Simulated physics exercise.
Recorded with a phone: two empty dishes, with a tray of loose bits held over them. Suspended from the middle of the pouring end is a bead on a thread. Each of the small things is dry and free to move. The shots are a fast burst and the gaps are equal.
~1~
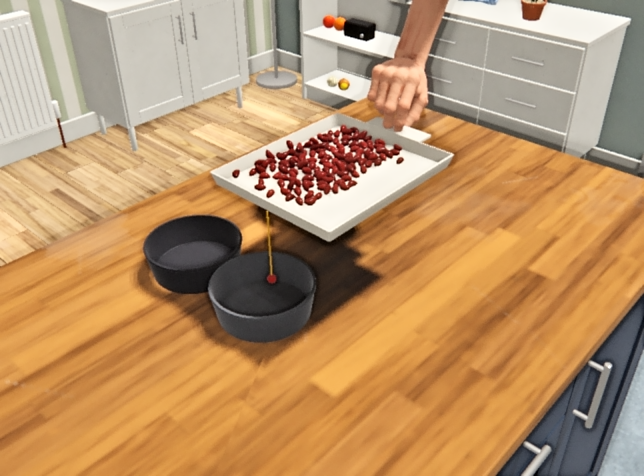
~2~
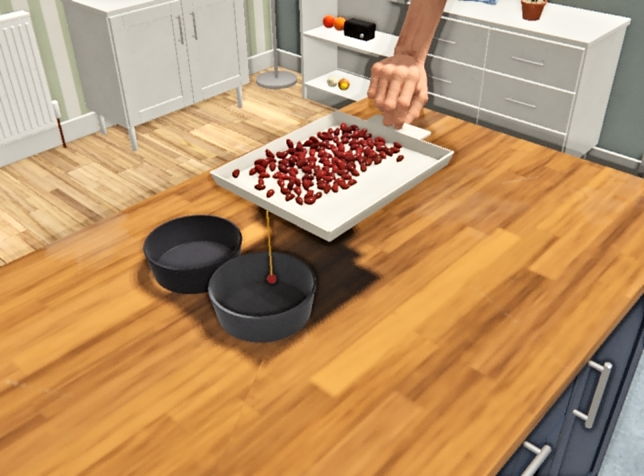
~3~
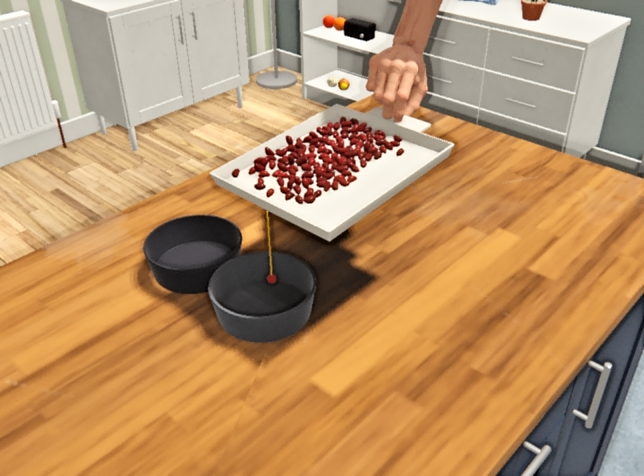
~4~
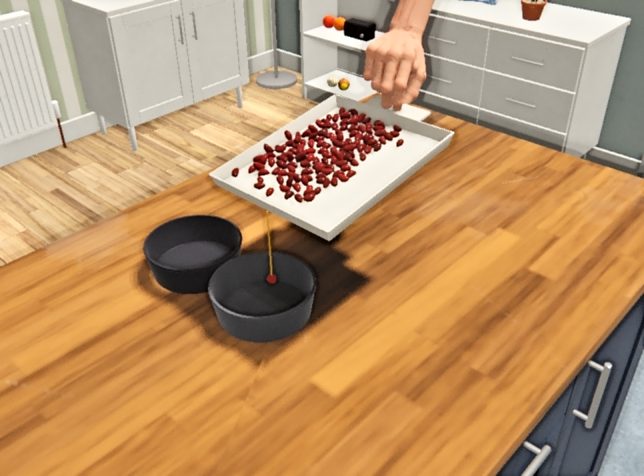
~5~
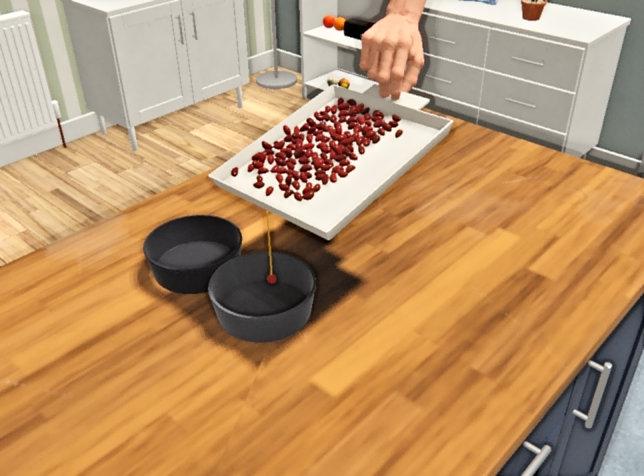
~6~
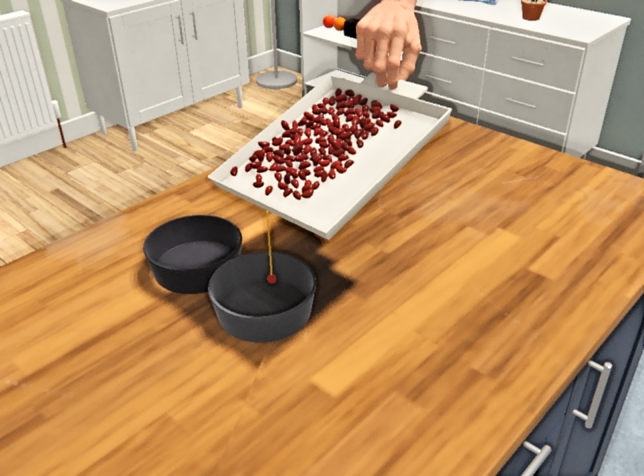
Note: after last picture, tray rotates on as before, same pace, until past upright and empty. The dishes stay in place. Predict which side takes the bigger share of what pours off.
Watch, the one on the right side catches more of it.
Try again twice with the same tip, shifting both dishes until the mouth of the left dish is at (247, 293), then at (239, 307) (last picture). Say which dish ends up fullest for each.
Try 1 - the dish at left; try 2 - the dish at left.
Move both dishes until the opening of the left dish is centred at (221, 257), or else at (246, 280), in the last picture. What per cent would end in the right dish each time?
It comes to near 20 per cent the first time and near 10 per cent the second time.
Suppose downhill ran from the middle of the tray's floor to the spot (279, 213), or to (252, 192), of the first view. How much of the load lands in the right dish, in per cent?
30 % and 60 %.
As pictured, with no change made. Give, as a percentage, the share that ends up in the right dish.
Close to 40 in every hundred pieces.
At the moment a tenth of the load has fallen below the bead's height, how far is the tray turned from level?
It is at around 105 degrees.
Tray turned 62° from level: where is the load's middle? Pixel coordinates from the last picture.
Look about (261, 160) in the last picture.
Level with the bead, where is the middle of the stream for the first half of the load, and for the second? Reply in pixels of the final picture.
Close to (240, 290), then close to (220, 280).
Shortly afterwards, tray tipped steeply; all but a few on the tray; only a few in the air.
Next, tray tipped past a quarter turn; the bulk on the tray; only a few in the right dish; a little outside both; a little in the air.
Some moments later, tray tipped past a quarter turn; near half in the right dish; only a few in the left dish; near half outside both.
In the end, tray tipped past a quarter turn; near half in the right dish; only a few in the left dish; near half outside both.
